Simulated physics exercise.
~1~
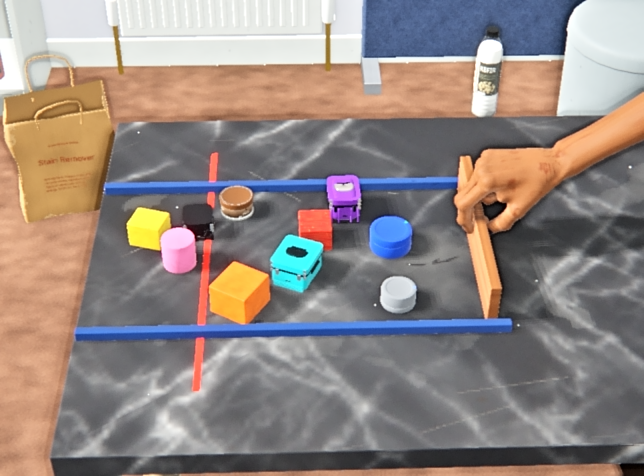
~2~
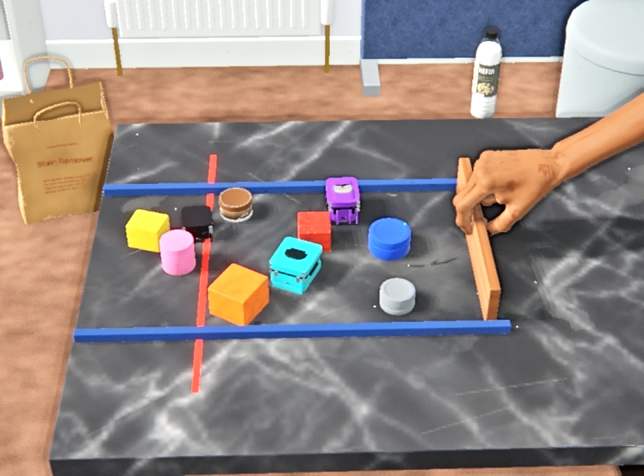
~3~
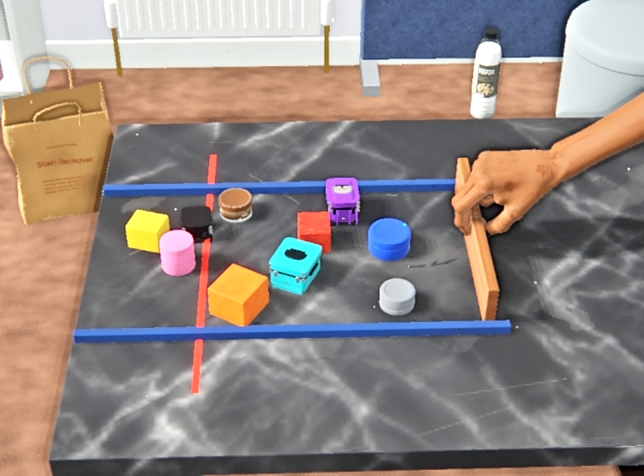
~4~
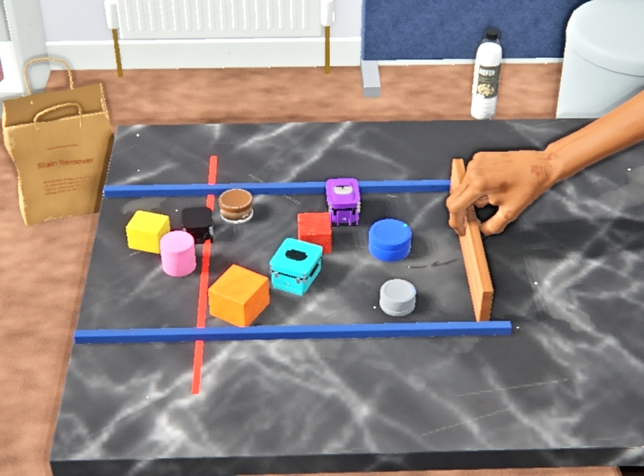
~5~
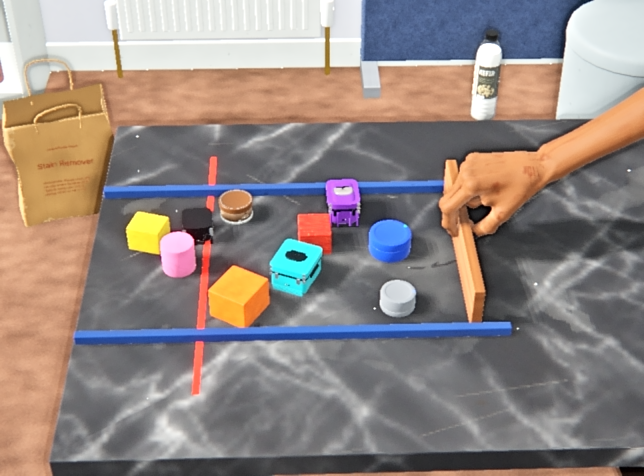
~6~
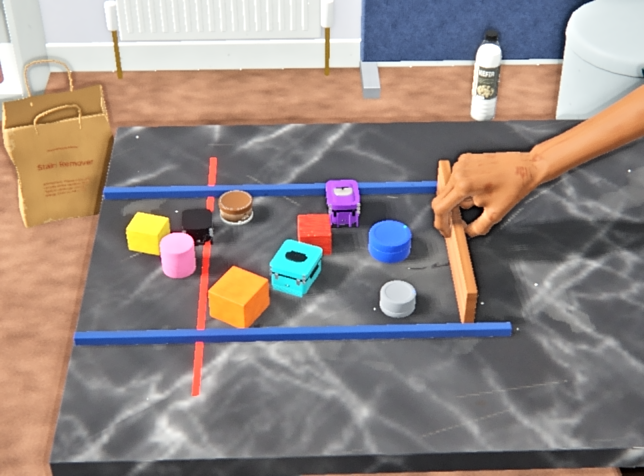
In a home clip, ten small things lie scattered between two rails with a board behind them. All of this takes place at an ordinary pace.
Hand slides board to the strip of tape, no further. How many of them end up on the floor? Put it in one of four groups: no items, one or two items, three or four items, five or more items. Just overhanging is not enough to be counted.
The way I see it, not one of them ends up off the end.
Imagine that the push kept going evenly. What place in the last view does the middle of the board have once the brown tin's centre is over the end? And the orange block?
Points: About (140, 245) and about (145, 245).
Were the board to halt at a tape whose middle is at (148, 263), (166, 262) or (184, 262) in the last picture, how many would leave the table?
Respectively, 2, 2 and 1.
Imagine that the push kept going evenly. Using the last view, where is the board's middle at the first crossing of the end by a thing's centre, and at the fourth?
At (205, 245) for the first, at (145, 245) for the fourth.
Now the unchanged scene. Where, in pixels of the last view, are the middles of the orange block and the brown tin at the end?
First (145, 304), then (162, 208).
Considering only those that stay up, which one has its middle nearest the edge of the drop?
Nearest at the end: The yellow block.
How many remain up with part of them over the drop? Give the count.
You'd get 1.
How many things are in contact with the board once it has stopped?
All in all, 4.
Soon after, none off yet; yellow block at rest near (149, 234); pink lid at rest near (178, 255); black case at rest near (198, 228).
In the end, the number that fall off is zero.
